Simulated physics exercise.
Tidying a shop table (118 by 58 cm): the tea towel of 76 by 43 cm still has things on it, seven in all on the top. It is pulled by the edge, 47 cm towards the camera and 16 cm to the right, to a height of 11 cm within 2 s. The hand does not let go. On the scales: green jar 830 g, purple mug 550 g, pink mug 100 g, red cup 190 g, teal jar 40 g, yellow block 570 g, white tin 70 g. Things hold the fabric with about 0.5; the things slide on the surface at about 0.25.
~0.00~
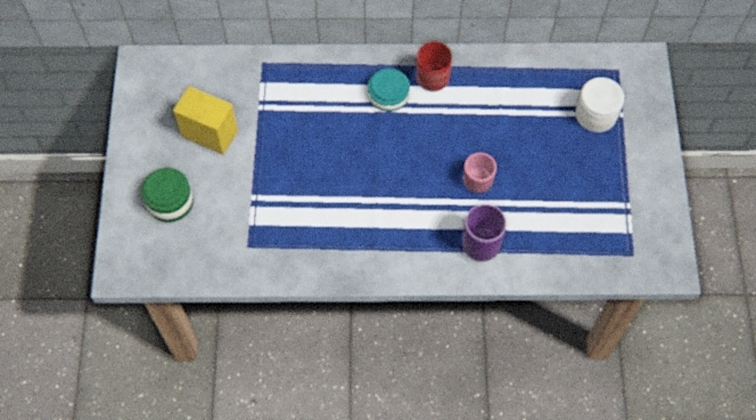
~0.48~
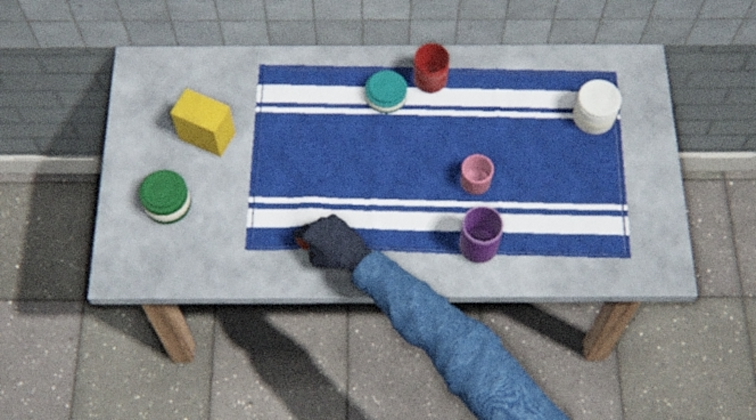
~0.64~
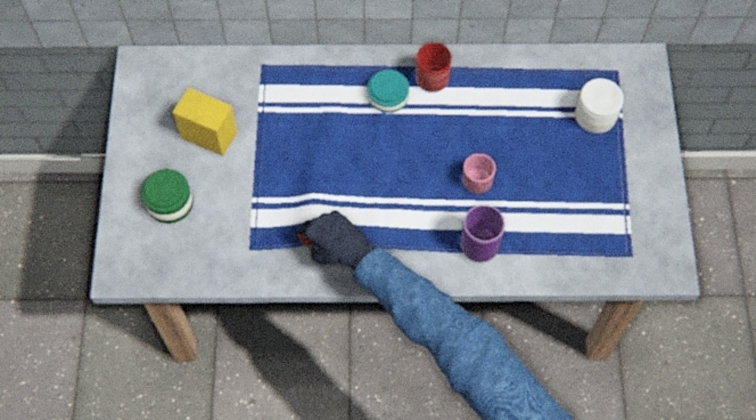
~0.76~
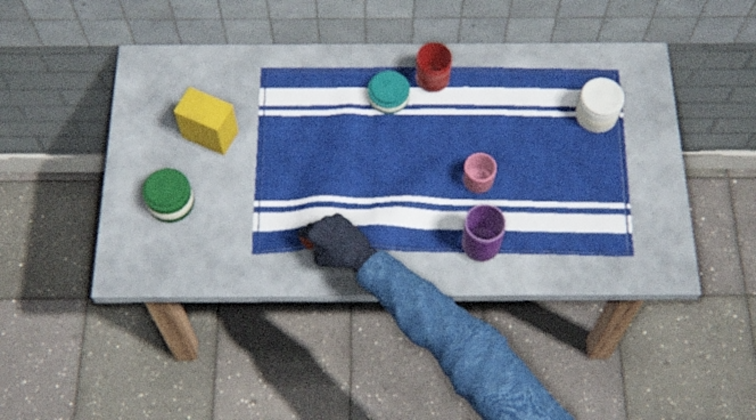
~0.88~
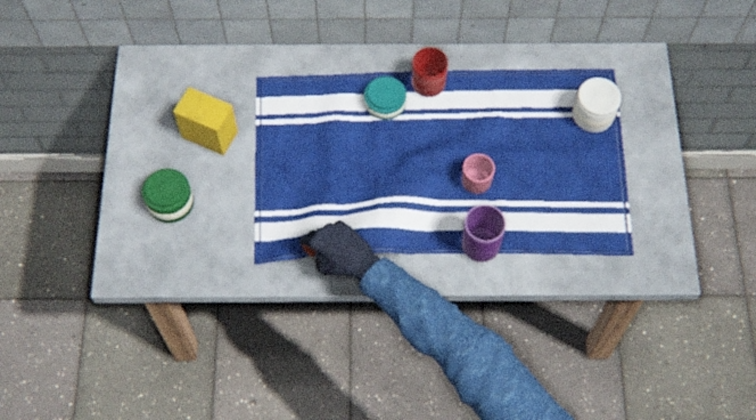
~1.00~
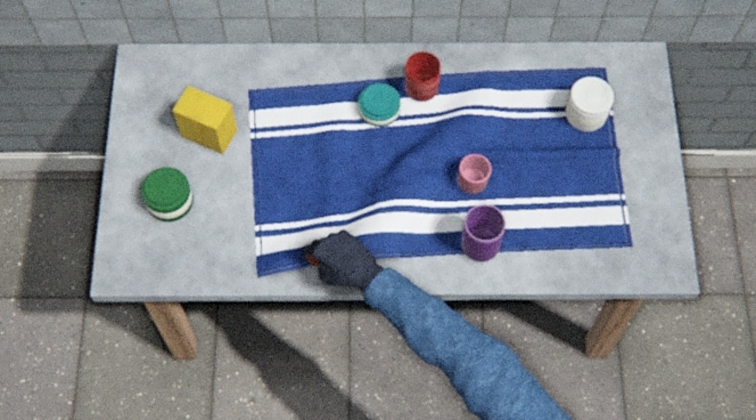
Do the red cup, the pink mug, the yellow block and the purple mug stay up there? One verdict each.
In order: The red cup falls off; the pink mug goes over the edge; the yellow block keeps to the top; the purple mug drops off.
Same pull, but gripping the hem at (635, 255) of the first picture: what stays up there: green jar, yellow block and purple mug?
Then: Green jar stays up, yellow block stays on, purple mug falls off.
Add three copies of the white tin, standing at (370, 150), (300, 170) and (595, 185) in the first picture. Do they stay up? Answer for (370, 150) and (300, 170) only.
In that order: Goes over, drops off.
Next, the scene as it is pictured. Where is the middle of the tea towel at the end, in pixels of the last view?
Near (384, 336).
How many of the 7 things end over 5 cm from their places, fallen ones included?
I count 5.
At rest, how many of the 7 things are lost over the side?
4 of them.
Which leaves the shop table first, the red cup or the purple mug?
First goes the purple one.
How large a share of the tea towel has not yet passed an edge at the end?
About 30 per cent.
By 1.4 s, 90 % of the tea towel is still over the top; red cup 16 cm off its start, pink mug 6 cm off its start, purple mug 2 cm off its start.
By 1.8 s, 65 % of the tea towel is still over the top; red cup 35 cm off its start, pink mug 18 cm off its start, purple mug 10 cm off its start.
By 2.2 s, 40 % of the tea towel is still over the top; red cup 50 cm off its start at (316, 256), pink mug on its side, 32 cm off its start at (423, 316), purple mug over the edge.
By 2.6 s, 30 % of the tea towel is still over the top; red cup over the edge, pink mug over the edge, purple mug over the edge.
By 4.2 s, 30 % of the tea towel is still over the top; red cup over the edge, pink mug over the edge, purple mug over the edge, yellow block 0 cm off its start at (201, 107).
